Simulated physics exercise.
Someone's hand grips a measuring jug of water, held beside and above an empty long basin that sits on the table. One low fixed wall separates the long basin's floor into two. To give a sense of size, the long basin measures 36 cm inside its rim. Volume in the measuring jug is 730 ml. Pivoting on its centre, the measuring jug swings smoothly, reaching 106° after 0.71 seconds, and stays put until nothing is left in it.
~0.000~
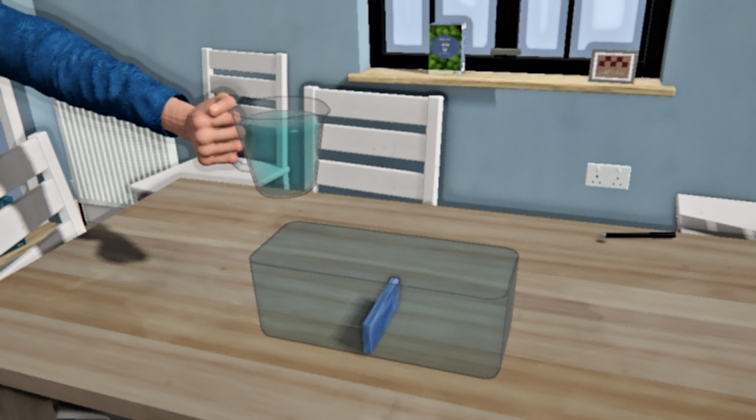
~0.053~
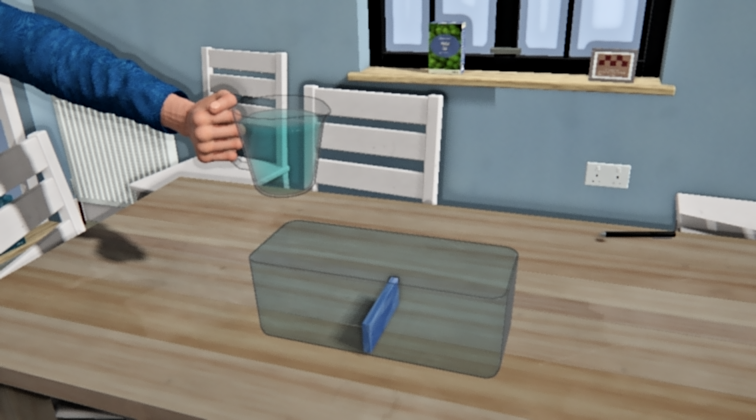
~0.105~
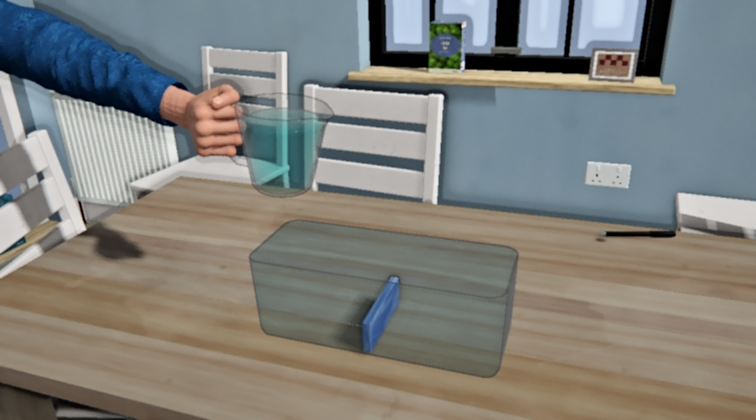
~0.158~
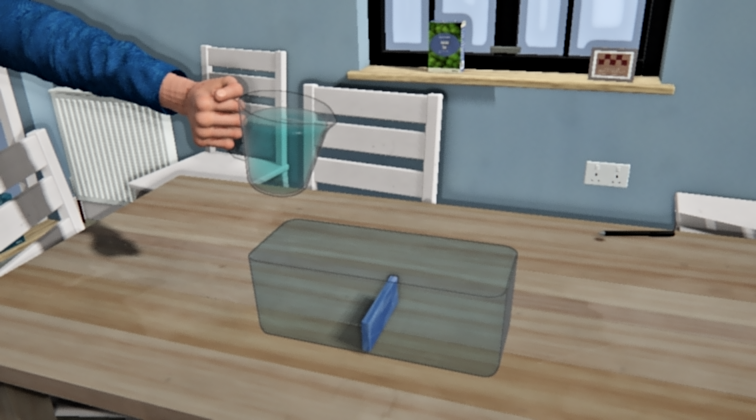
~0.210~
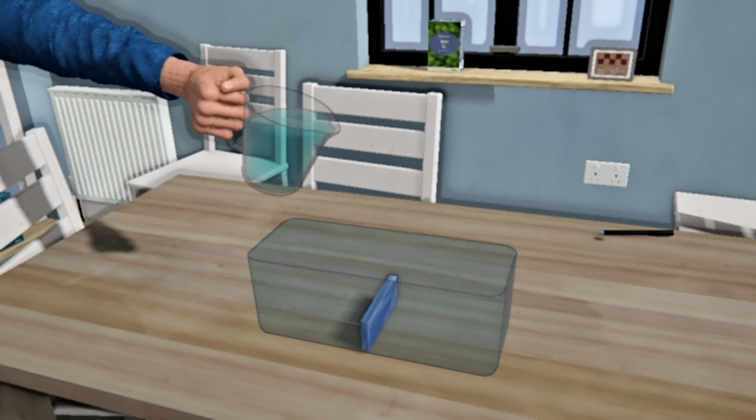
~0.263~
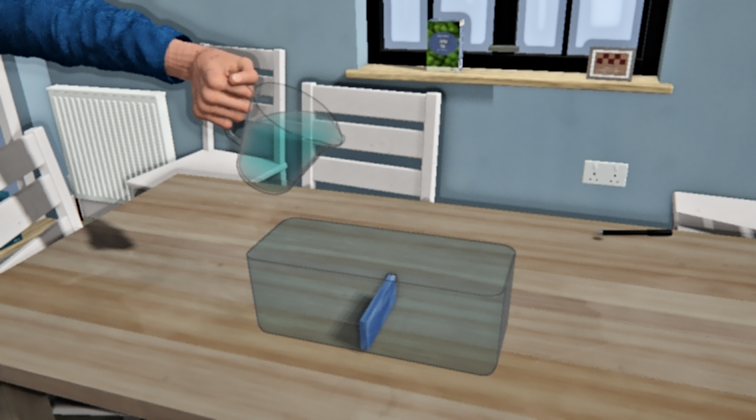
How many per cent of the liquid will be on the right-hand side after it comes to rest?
Some 45 per cent will be on the right-hand side.
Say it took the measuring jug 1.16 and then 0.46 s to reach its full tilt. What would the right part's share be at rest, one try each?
Result: 65 per cent, then 35 per cent.
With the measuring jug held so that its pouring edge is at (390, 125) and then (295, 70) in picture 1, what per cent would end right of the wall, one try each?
First 95, then 15 per cent.
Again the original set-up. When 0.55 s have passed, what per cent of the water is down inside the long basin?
Estimate - around 26 in a hundred parts.
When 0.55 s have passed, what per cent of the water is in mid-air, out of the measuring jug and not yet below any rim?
Close to 28 in a hundred.
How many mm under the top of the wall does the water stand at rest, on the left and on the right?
Left roughly 30 mm; right roughly 34 mm.
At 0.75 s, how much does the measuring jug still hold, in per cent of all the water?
About 6 percent.
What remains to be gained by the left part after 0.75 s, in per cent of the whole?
That amounts to roughly 14 per cent of the whole.
Then, 0.55 s in, the tilt is 93° and 46 per cent is still to pour, 2 is left of the wall and 23 right of it.
Then, 0.75 s in, the tilt is 106° and 6 per cent is still to pour, 40 is left of the wall and 44 right of it.
Then, 0.97 s in, the tilt is 106° and 0 per cent is still to pour, 54 is left of the wall and 44 right of it.
Then, 1.21 s in, the tilt is 106° and 0 per cent is still to pour, 54 is left of the wall and 45 right of it.
Finally, 54 per cent lies left of the wall, 45 right of it and 1 outside.
